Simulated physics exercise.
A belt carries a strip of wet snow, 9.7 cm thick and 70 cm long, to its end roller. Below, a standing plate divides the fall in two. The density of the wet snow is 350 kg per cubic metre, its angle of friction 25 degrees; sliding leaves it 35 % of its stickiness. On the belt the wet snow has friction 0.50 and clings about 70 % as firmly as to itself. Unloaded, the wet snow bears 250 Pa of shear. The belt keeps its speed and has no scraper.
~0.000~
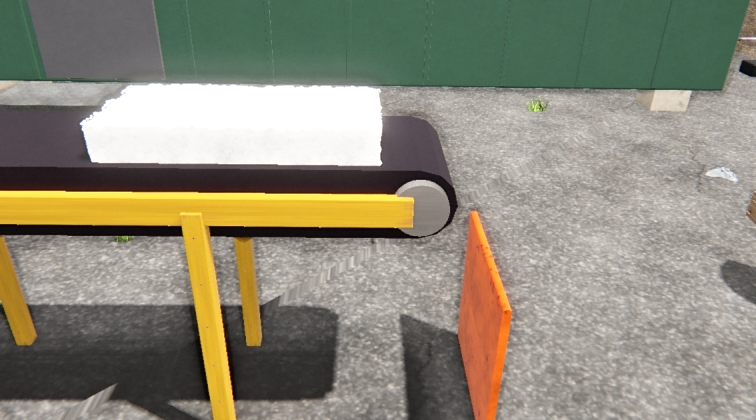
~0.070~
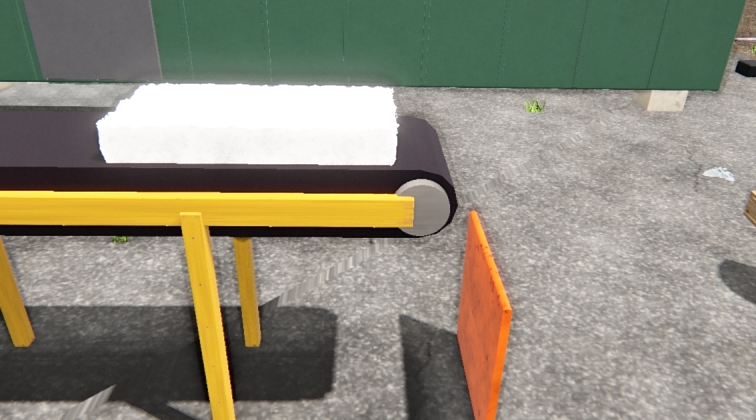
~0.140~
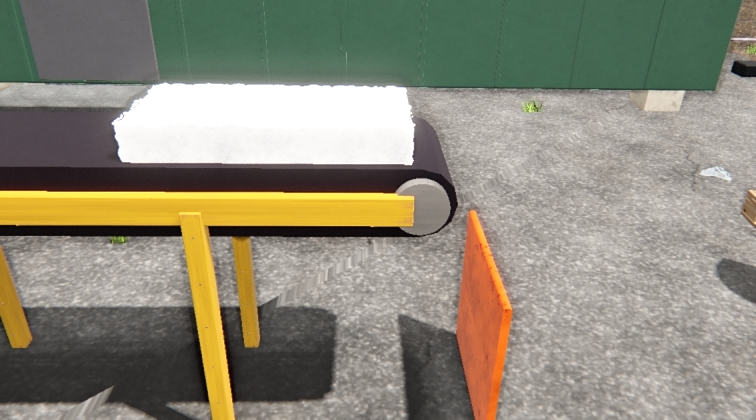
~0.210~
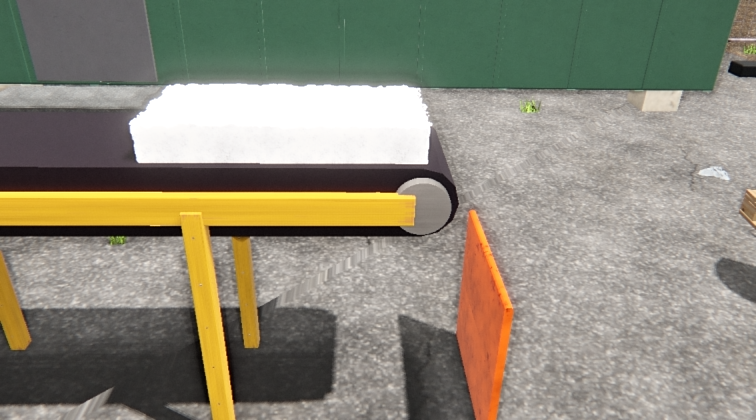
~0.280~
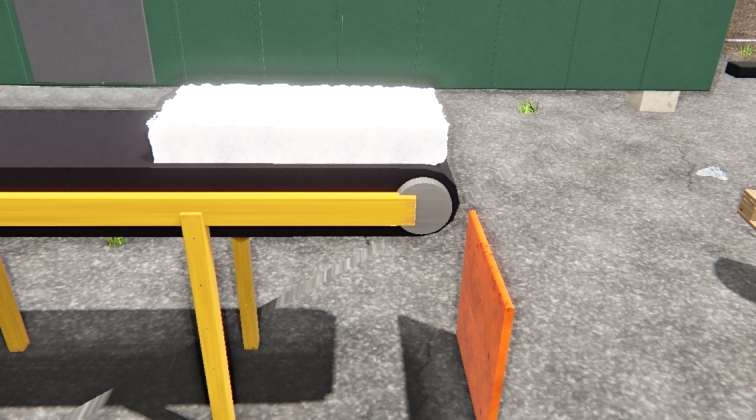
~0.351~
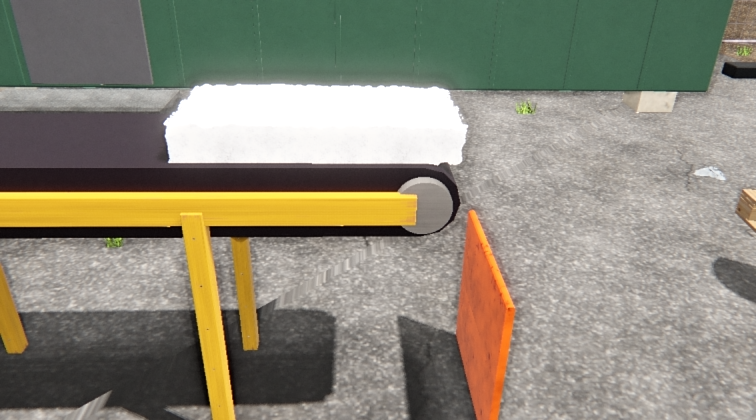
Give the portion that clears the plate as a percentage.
The portion that clears the plate is near 60 %.
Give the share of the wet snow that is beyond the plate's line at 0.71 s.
Near 8 %.
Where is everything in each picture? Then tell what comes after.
In the first frame, front end of the wet snow at (379, 129).
In the second frame, front end of the wet snow at (395, 164).
In the third frame, front end of the wet snow at (413, 128).
In the fourth frame, front end of the wet snow at (429, 137), 3 % of it past the top of the roller, in one piece.
In the fifth frame, front end of the wet snow at (446, 137), 8 % of it past the top of the roller, in one piece.
In the sixth frame, front end of the wet snow at (464, 137), 14 % of it past the top of the roller, in one piece.
By 0.71 s, 8 % is beyond the plate's line.
By 1.14 s, 29 % is beyond the plate's line.
By 1.57 s, 51 % is beyond the plate's line.
By 2.00 s, 60 % is beyond the plate's line.
By 3.36 s, at the end, 60 % is beyond the plate's line.
